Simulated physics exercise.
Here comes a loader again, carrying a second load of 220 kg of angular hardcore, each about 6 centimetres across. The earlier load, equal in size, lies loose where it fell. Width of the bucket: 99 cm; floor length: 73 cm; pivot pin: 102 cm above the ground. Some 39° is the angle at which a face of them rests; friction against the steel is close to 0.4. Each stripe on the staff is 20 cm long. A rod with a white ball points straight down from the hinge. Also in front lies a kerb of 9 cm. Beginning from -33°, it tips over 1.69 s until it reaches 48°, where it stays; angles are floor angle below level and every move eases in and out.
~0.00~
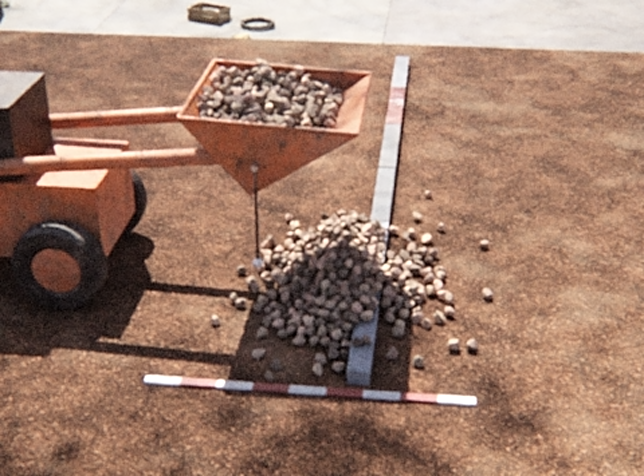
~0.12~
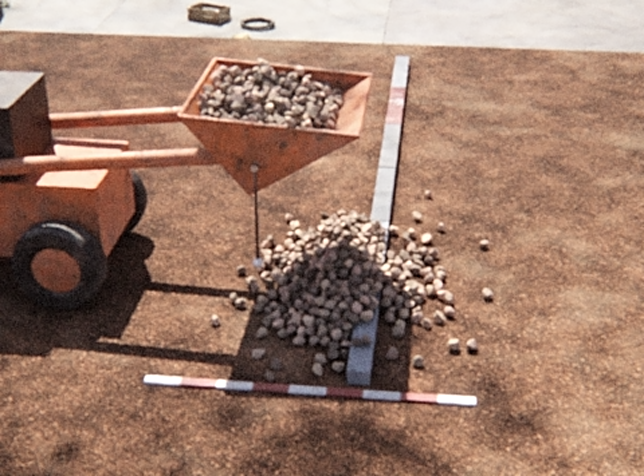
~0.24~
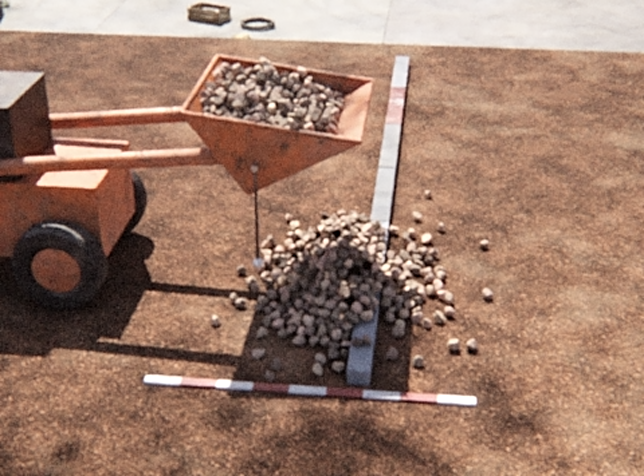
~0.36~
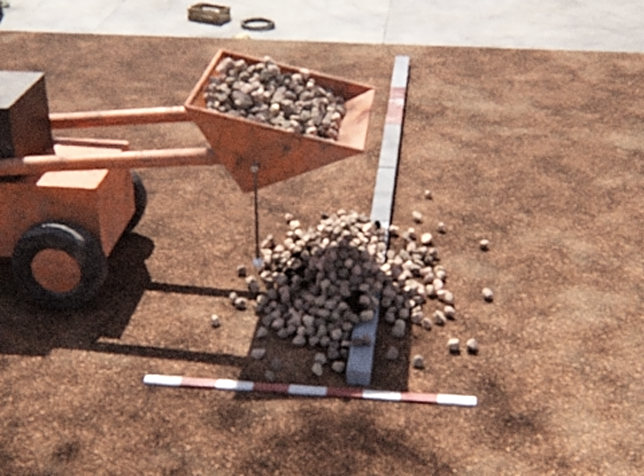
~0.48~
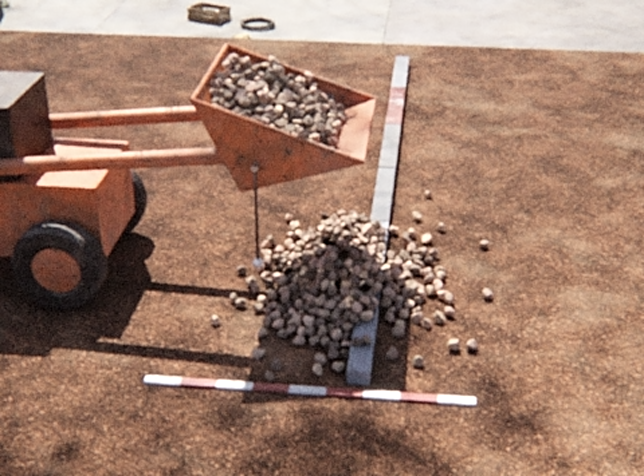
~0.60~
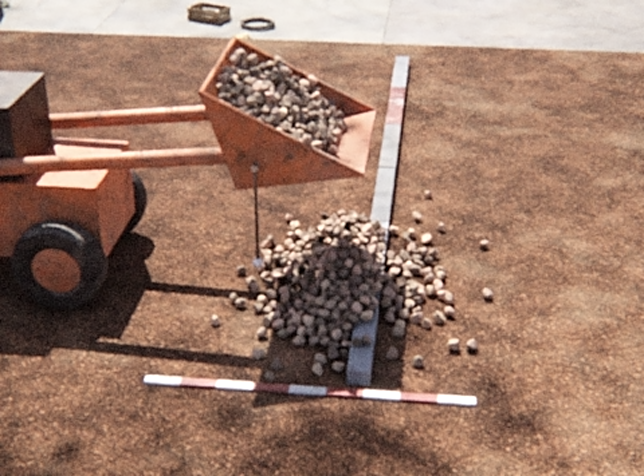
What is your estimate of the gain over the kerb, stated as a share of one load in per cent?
My estimate is 55 per cent of one load.
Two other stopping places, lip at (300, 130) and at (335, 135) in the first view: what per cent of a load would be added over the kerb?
First some 0, then 25 per cent.
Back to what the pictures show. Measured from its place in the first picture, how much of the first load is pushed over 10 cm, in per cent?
Roughly 5 % of them.
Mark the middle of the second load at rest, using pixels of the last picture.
The middle lies near (388, 265) in the last picture.
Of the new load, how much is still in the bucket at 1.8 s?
Roughly 10 per cent is still inside.
After 1.3 s the floor is at 36°; in per cent of one load, 95 in the bucket, 92 on this side of the kerb, 13 over the kerb; the foremost stones are at (460, 300).
After 1.8 s the floor is at 48°; in per cent of one load, 11 in the bucket, 147 on this side of the kerb, 42 over the kerb; the foremost stones are at (463, 302).
After 2.1 s the floor is at 48°; in per cent of one load, 0 in the bucket, 134 on this side of the kerb, 66 over the kerb; the foremost stones are at (502, 282).
After 4.5 s the floor is at 48°; in per cent of one load, 0 in the bucket, 132 on this side of the kerb, 68 over the kerb; the foremost stones are at (517, 281). Net gain over the kerb, 55.
